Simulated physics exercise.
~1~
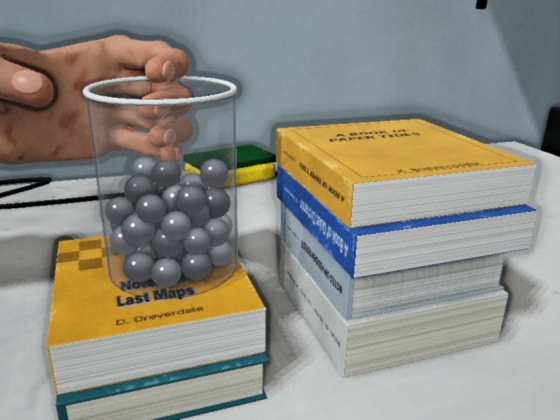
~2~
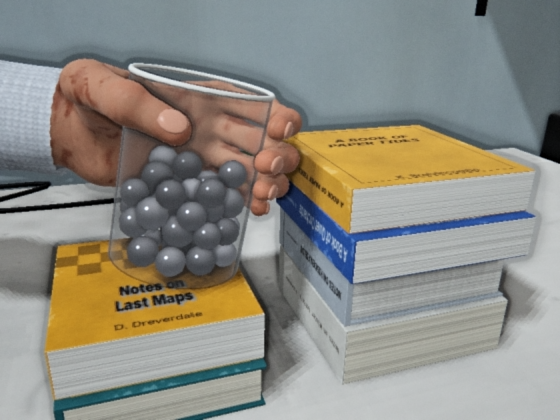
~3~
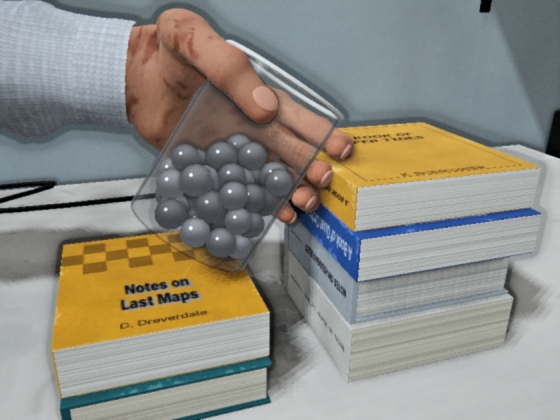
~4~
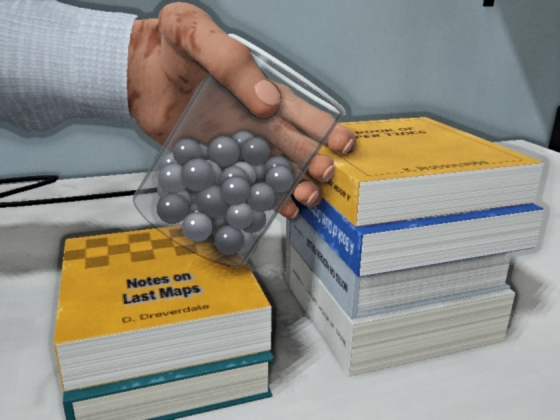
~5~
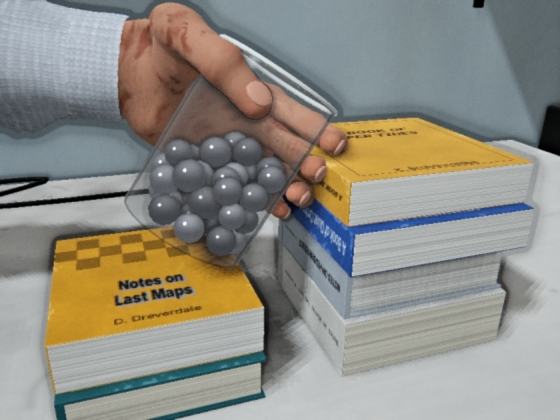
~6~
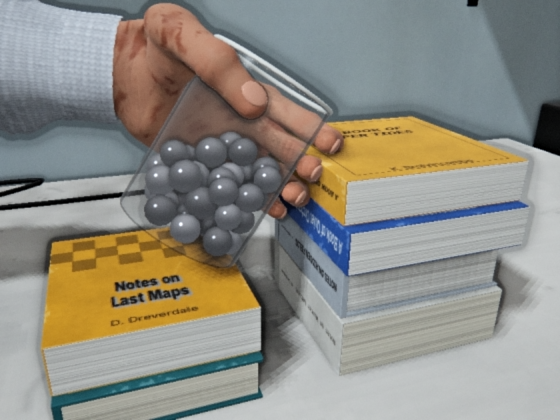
A hand lifts a clear glass of gray balls and holds it tilted beside stacked books.
